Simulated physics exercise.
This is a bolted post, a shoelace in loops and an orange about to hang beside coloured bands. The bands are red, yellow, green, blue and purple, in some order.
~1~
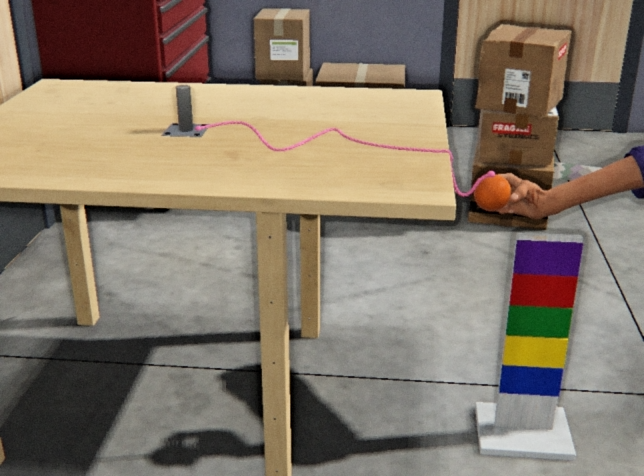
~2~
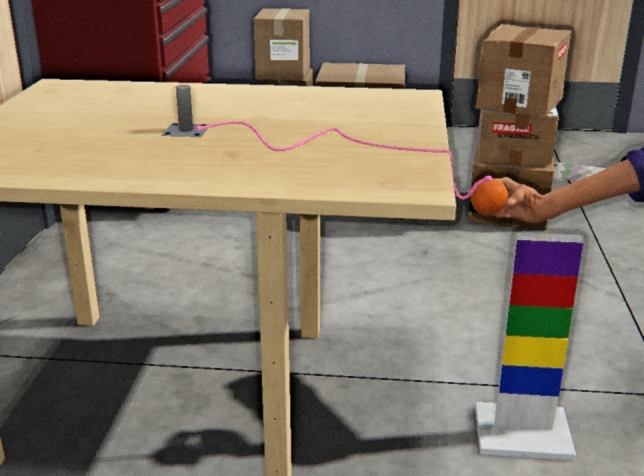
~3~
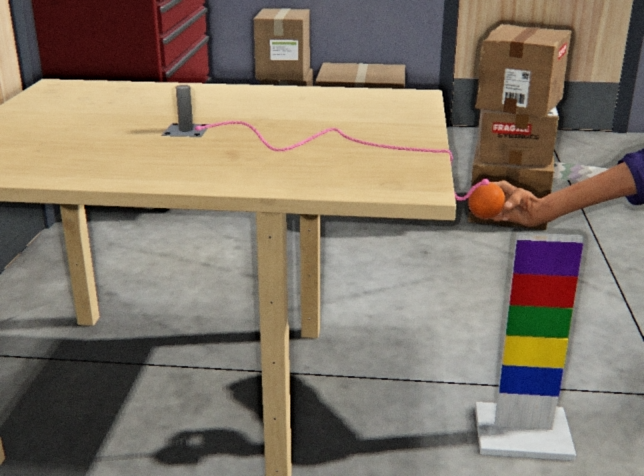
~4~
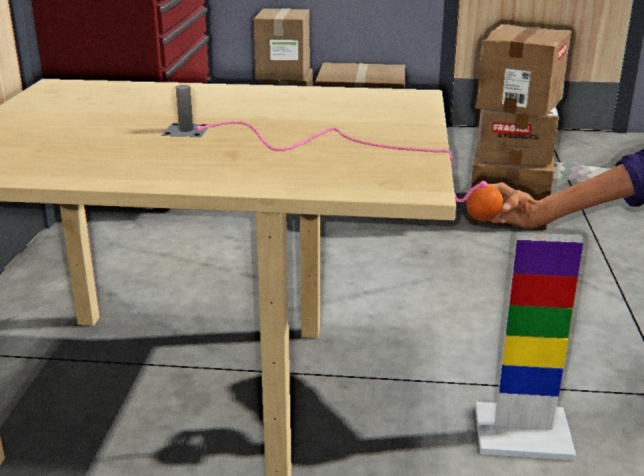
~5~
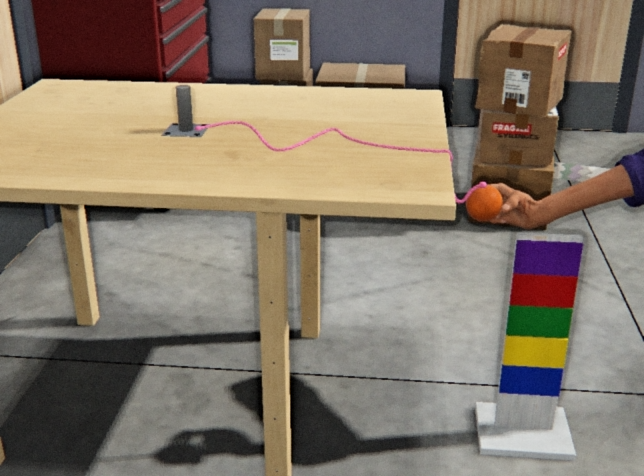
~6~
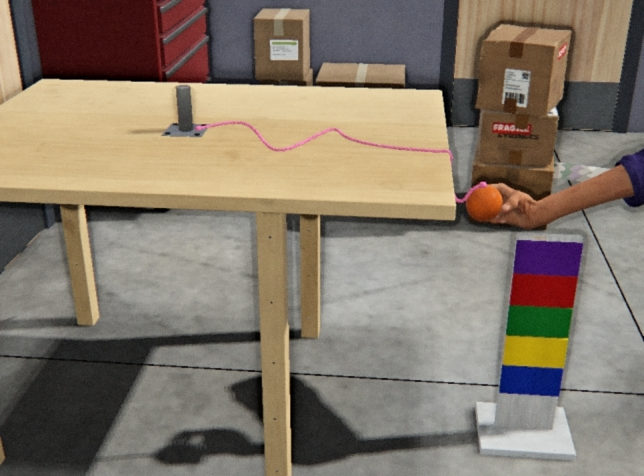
In a workshop with a concrete floor, seen from slightly above, a pale wooden table stands before a red tool cabinet and stacked cardboard boxes. A wavy pink cord runs from a small grey post across the tabletop to an orange ball held by a hand at right, above a stand banded purple, red, green, yellow and blue. The hand shifts the ball slightly left, then stays nearly motionless, while the camera remains still.
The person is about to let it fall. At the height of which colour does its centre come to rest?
Its centre hangs level with the yellow band.
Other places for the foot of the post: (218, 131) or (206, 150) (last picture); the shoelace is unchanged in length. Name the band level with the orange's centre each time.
It would be blue; blue.
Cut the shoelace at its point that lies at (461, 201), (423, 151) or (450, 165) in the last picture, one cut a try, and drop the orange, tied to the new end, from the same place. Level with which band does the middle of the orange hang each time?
Taking them in turn: Green; purple; red.
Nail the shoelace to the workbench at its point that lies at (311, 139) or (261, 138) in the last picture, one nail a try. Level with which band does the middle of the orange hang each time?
Taking them in turn: Red; green.
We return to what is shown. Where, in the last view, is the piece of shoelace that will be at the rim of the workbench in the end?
It lies at about (345, 136).
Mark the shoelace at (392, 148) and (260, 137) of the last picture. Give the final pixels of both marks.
At (444, 212), then (293, 138).
Early on, orange near (425, 324); level with green.
Midway, orange near (435, 350); level with yellow.
Finally, orange near (434, 347); level with yellow. Its middle rests at the yellow band.
